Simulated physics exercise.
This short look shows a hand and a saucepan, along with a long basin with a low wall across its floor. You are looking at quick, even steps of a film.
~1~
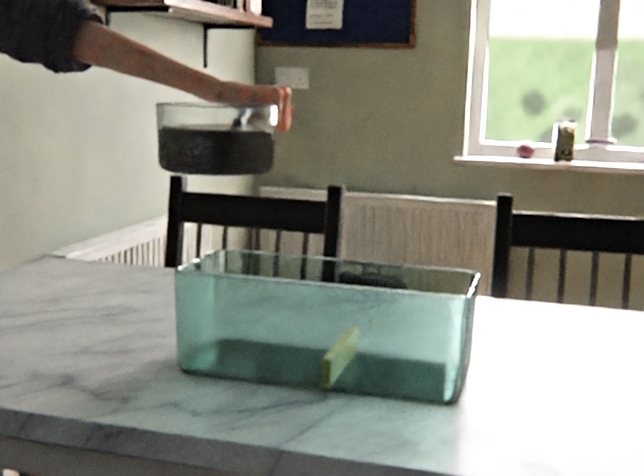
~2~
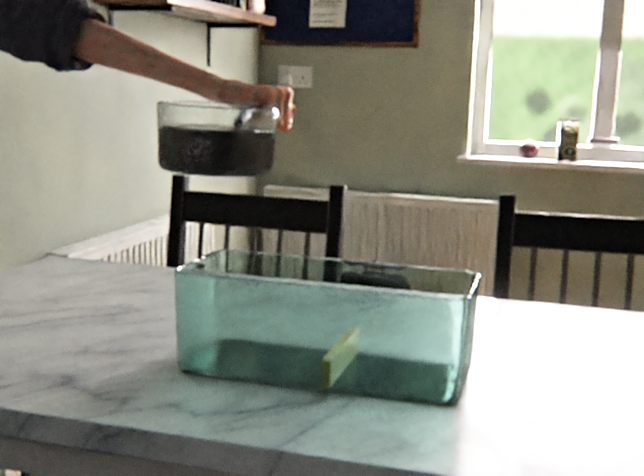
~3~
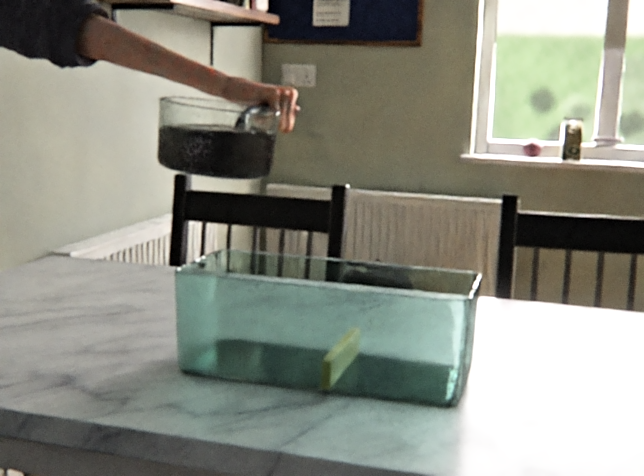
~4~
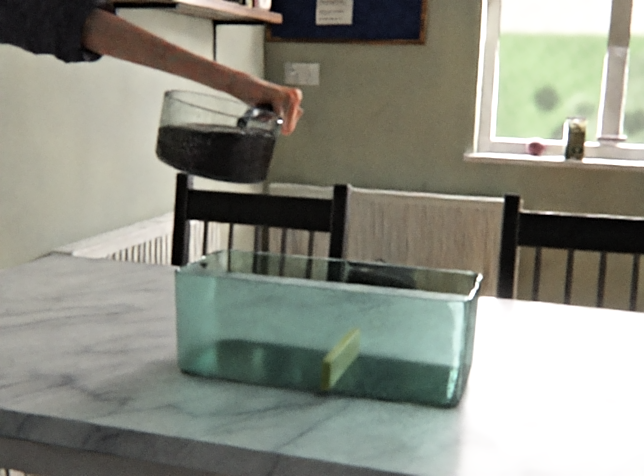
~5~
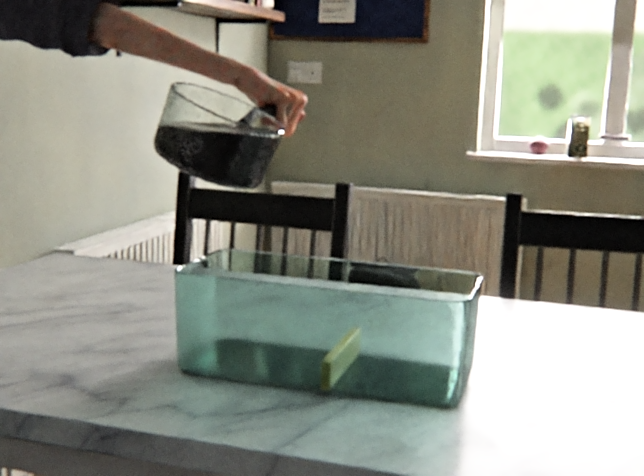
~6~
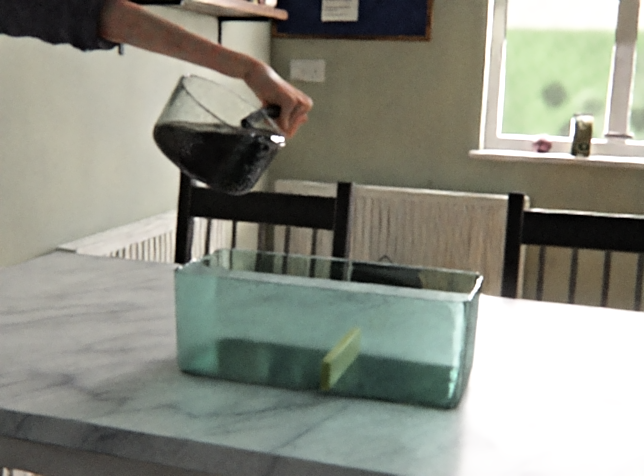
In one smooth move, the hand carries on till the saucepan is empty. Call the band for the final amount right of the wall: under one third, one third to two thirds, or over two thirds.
Band: Under one third.
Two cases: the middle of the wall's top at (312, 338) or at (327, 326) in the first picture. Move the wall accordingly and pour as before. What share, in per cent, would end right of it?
Roughly 55 % and 25 %.
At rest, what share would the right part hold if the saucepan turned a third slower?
It comes to some 20 in a hundred.
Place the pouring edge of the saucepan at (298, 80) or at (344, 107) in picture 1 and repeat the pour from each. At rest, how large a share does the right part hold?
It comes to 55 % the first time and 85 % the second.
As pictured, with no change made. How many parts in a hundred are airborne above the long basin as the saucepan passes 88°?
About 40 per cent.
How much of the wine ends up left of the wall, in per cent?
85 %.
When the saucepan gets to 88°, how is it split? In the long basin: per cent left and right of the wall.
Left 20 per cent, right 0 per cent.
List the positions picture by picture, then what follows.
The first picture shows tilt 0°; pouring edge (272, 109); surface from (167, 127) to (271, 131); the long basin's rim runs from (196, 261) to (473, 286); the wall's top is at (342, 343).
The second picture shows tilt 2°; pouring edge (273, 110); surface from (168, 125) to (271, 131).
The third picture shows tilt 6°; pouring edge (276, 115); surface from (169, 125) to (273, 133).
The fourth picture shows tilt 13°; pouring edge (278, 123); surface from (169, 126) to (275, 134).
The fifth picture shows tilt 22°; pouring edge (280, 133); surface from (168, 123) to (278, 135).
The sixth picture shows tilt 33°; pouring edge (279, 146); surface from (165, 121) to (282, 139); 1 per cent is over the edge.
A moment on, the saucepan is tipped on its side and 39 per cent is still to pour, 19 is left of the wall and 0 right of it.
Next, the saucepan is tipped right over and 10 per cent is still to pour, 72 is left of the wall and 8 right of it.
Then the saucepan is tipped right over and 1 per cent is still to pour, 83 is left of the wall and 11 right of it.
Later the saucepan is tipped right over and 0 per cent is still to pour, 85 is left of the wall and 12 right of it.
Finally, 85 per cent lies left of the wall, 12 right of it and 2 outside.
